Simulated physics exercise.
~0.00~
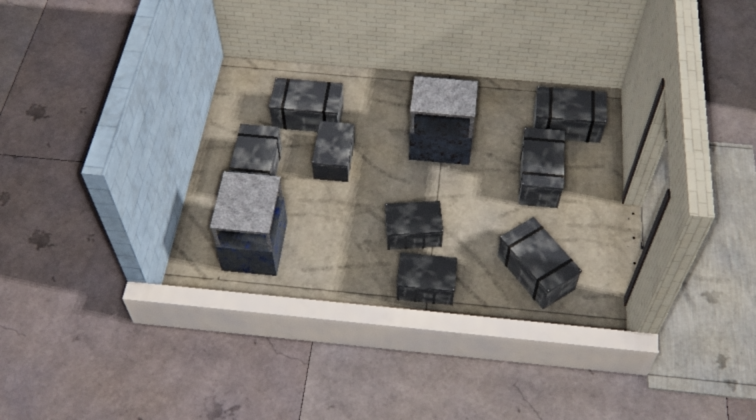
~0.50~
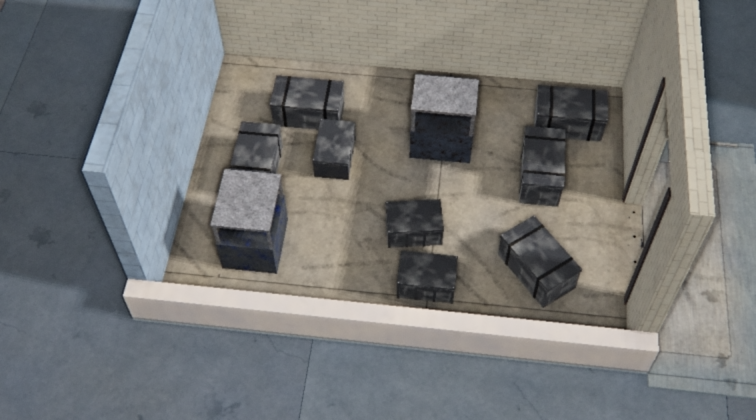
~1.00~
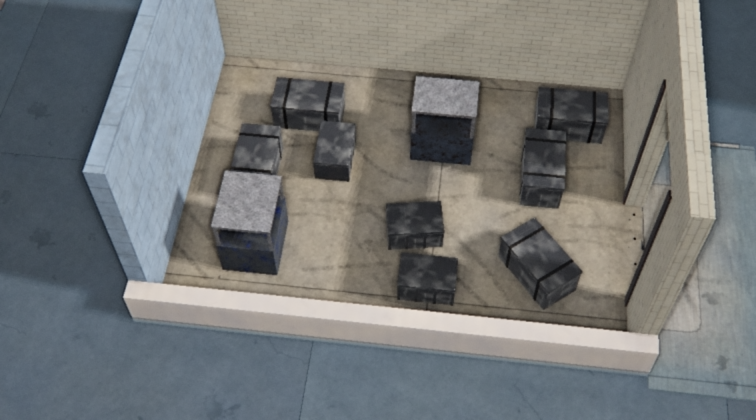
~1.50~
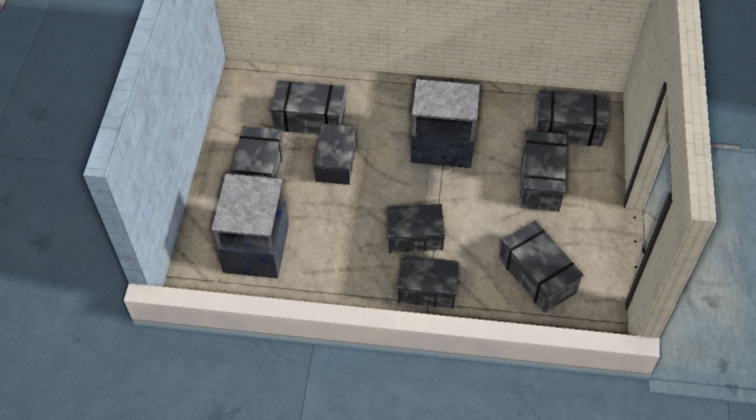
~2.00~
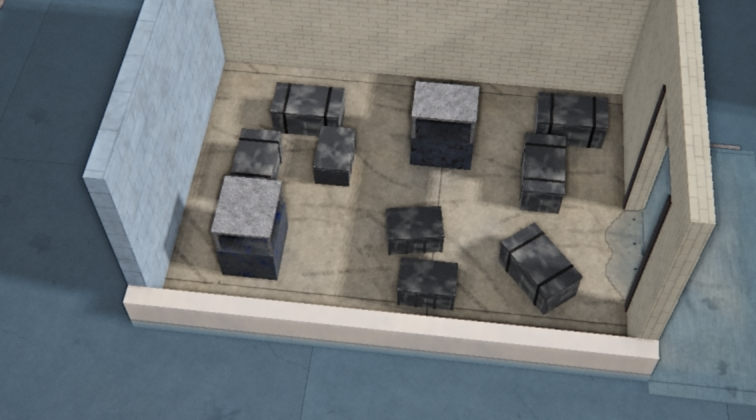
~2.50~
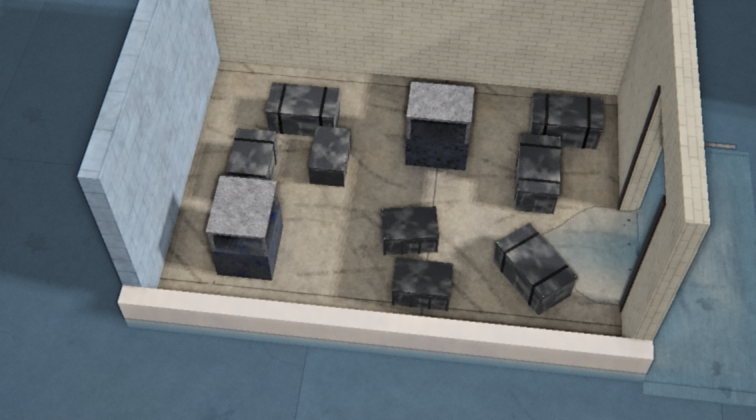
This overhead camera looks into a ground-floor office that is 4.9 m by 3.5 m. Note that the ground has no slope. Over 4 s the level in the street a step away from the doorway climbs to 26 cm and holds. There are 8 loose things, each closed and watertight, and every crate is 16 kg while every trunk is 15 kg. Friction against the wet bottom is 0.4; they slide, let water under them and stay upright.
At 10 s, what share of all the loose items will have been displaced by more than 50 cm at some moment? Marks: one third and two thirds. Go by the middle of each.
Two thirds or more.
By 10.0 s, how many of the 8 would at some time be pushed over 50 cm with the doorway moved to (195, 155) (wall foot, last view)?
Then it comes to 8.
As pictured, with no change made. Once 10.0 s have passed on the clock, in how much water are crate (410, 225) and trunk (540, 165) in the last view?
I'd put it at 14 cm and 8 cm respectively.
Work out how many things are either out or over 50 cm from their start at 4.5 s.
The number I get is 1.
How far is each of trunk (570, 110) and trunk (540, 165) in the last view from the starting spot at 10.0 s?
In that order: 20 cm, 150 cm.
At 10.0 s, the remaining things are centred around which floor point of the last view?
They average out to somewhere around (328, 147).
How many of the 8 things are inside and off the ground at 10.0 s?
8 of them.
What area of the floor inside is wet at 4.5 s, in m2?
About 7.0 m2.
After 3.5 s 0 of 8 are over 50 cm from their spots; 0 afloat.
After 4.5 s 1 of 8 are over 50 cm from their spots; 1 afloat.
After 7.0 s 6 of 8 are over 50 cm from their spots; 3 afloat.
After 10.0 s 6 of 8 are over 50 cm from their spots, and 7 have been at some point; 8 afloat.
